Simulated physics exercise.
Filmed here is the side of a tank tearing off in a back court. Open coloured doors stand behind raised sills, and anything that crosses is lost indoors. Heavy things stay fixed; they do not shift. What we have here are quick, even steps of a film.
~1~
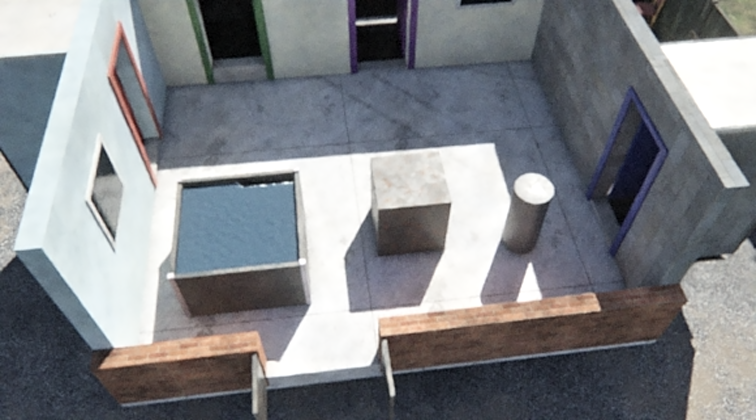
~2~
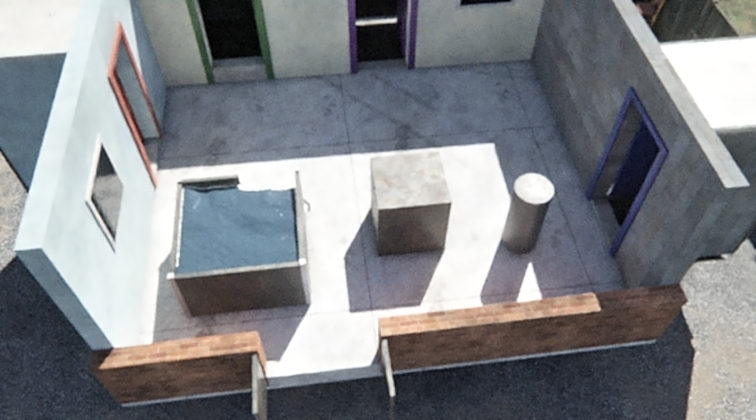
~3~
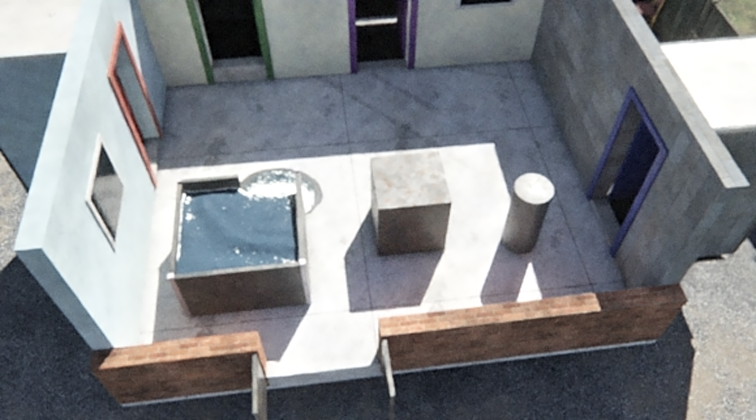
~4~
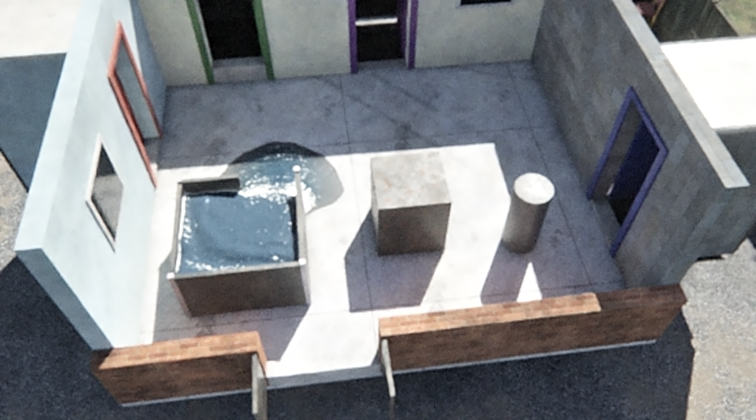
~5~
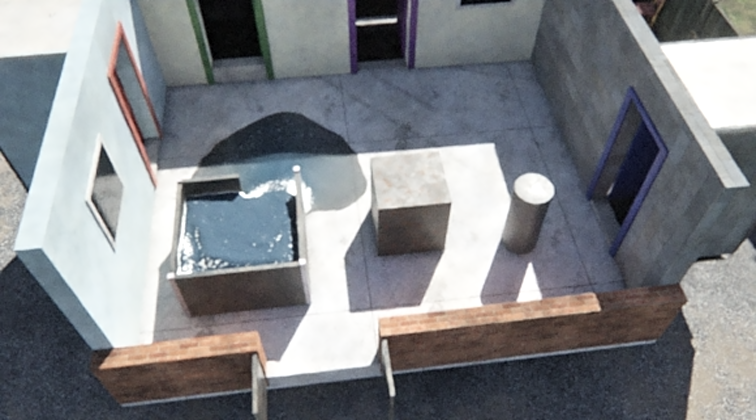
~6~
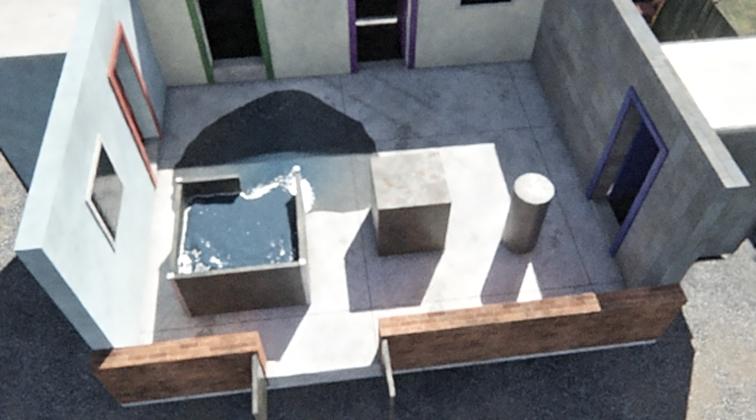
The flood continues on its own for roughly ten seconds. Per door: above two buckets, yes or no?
Blue door no. Red door no. Green door no. Purple door yes.
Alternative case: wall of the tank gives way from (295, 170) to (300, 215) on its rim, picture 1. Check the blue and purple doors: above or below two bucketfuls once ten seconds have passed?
The blue door ends up above and the purple door ends up above.
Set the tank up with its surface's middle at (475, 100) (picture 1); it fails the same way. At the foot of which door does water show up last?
It's the door marked red.
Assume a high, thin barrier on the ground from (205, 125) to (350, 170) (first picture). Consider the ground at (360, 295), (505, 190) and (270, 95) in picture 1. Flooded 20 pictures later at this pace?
Results in sequence: Swamped / swamped / swamped.
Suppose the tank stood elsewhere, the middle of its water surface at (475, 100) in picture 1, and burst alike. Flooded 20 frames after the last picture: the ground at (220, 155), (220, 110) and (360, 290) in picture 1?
Going through the three spots in turn: Gets wet, gets wet, stays untouched.
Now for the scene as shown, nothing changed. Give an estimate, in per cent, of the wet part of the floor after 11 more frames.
I'd guess some 45 per cent.
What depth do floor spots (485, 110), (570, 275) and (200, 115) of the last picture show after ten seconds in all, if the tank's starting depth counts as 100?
Approx. values, in order: 8 %, 12 %, 2 %.
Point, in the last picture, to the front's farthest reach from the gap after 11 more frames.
The flood front should get to about (514, 61).
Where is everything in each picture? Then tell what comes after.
The tank at (239, 224) is whole and still, in the first frame.
The front is at (307, 210), out from the gap on the tank's far side, in the second frame.
The front is at a hidden place, out from the gap on the tank's far side, in the third frame.
Water pours out on the tank's far side and has run to (287, 146), in the fourth frame.
The front is at (293, 116), out from the gap on the tank's far side, in the fifth frame.
The front is at (295, 94), out from the gap on the tank's far side, in the sixth frame.
A moment on, water covers 40 % of the floor; the blue door not reached, the red door wet at the sill, nothing in, the green door wet at the sill, nothing in, the purple door under two buckets in.
Next, water covers 45 % of the floor; the blue door not reached, the red door wet at the sill, nothing in, the green door wet at the sill, nothing in, the purple door over two buckets in.
Then, water covers 45 % of the floor; the blue door not reached, the red door under two buckets in, the green door wet at the sill, nothing in, the purple door far over two buckets in.
Later, water covers 75 % of the floor; the blue door wet at the sill, nothing in, the red door under two buckets in, the green door wet at the sill, nothing in, the purple door far over two buckets in.
In the end, water covers 95 % of the floor; the blue door wet at the sill, nothing in, the red door under two buckets in, the green door wet at the sill, nothing in, the purple door far over two buckets in.
